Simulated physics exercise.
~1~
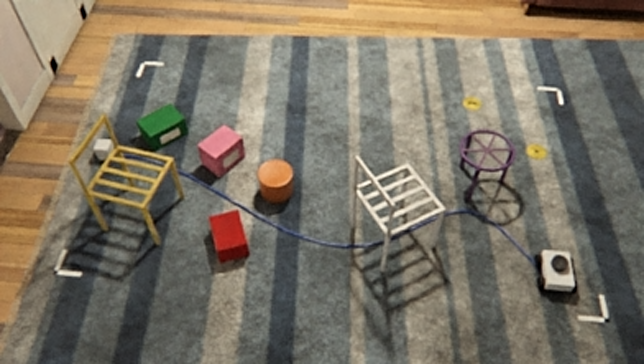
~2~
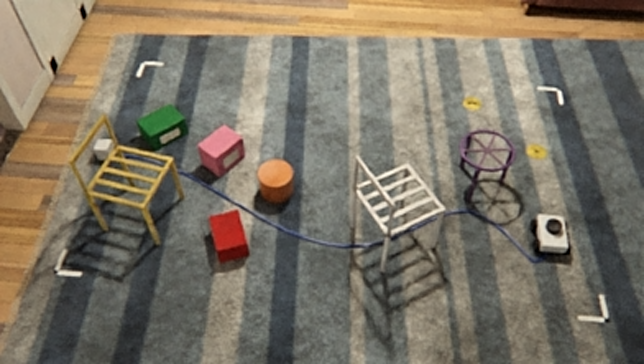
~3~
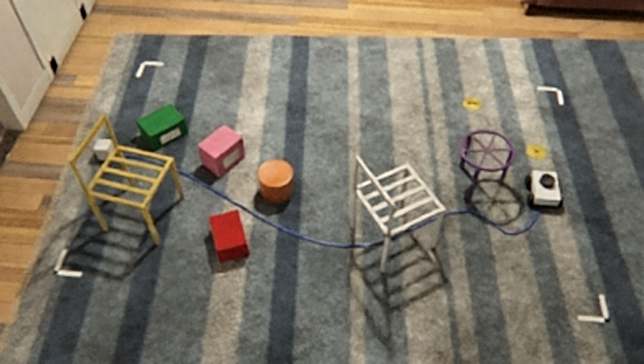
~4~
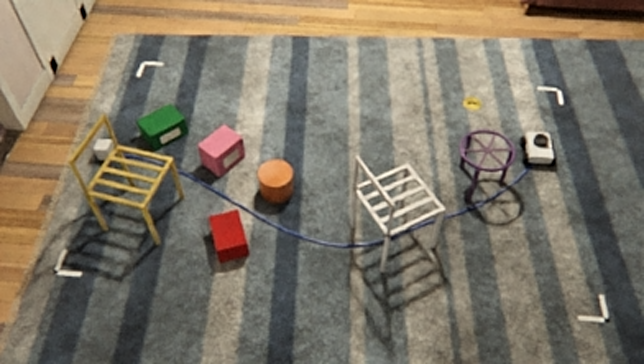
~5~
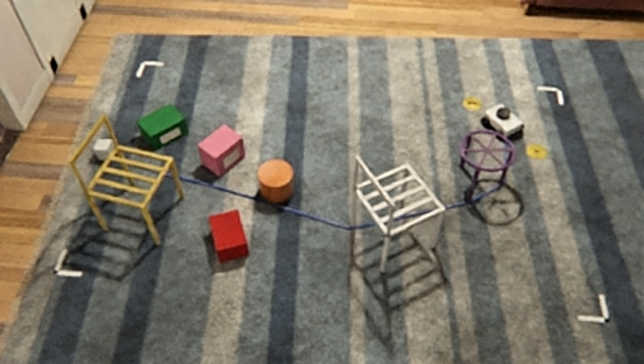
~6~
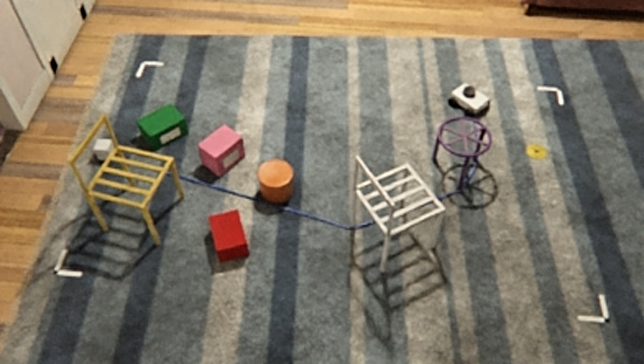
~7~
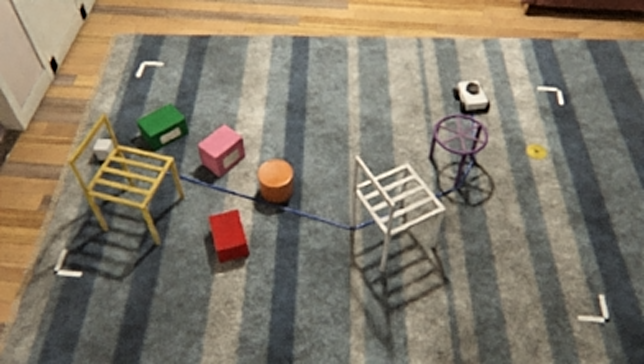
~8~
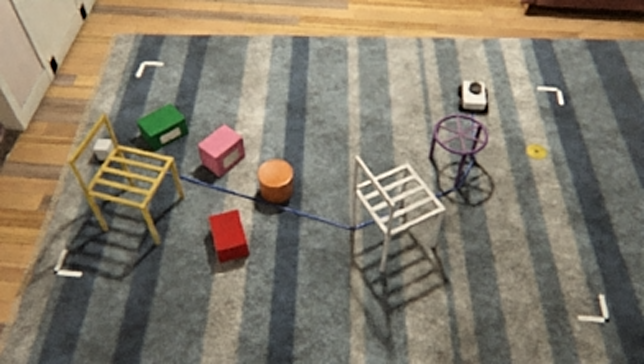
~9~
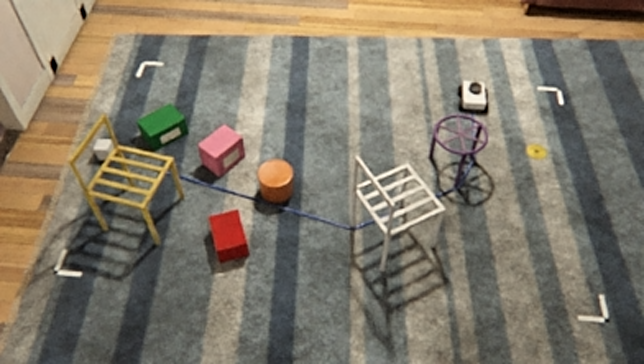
In this clip, a small white cart trailing a blue lead moves up the right side of a striped rug, then curves left behind a purple stool, which shifts slightly up and left as the lead tightens, and the cart stops above it while the chairs, cartons and orange bin stay put.
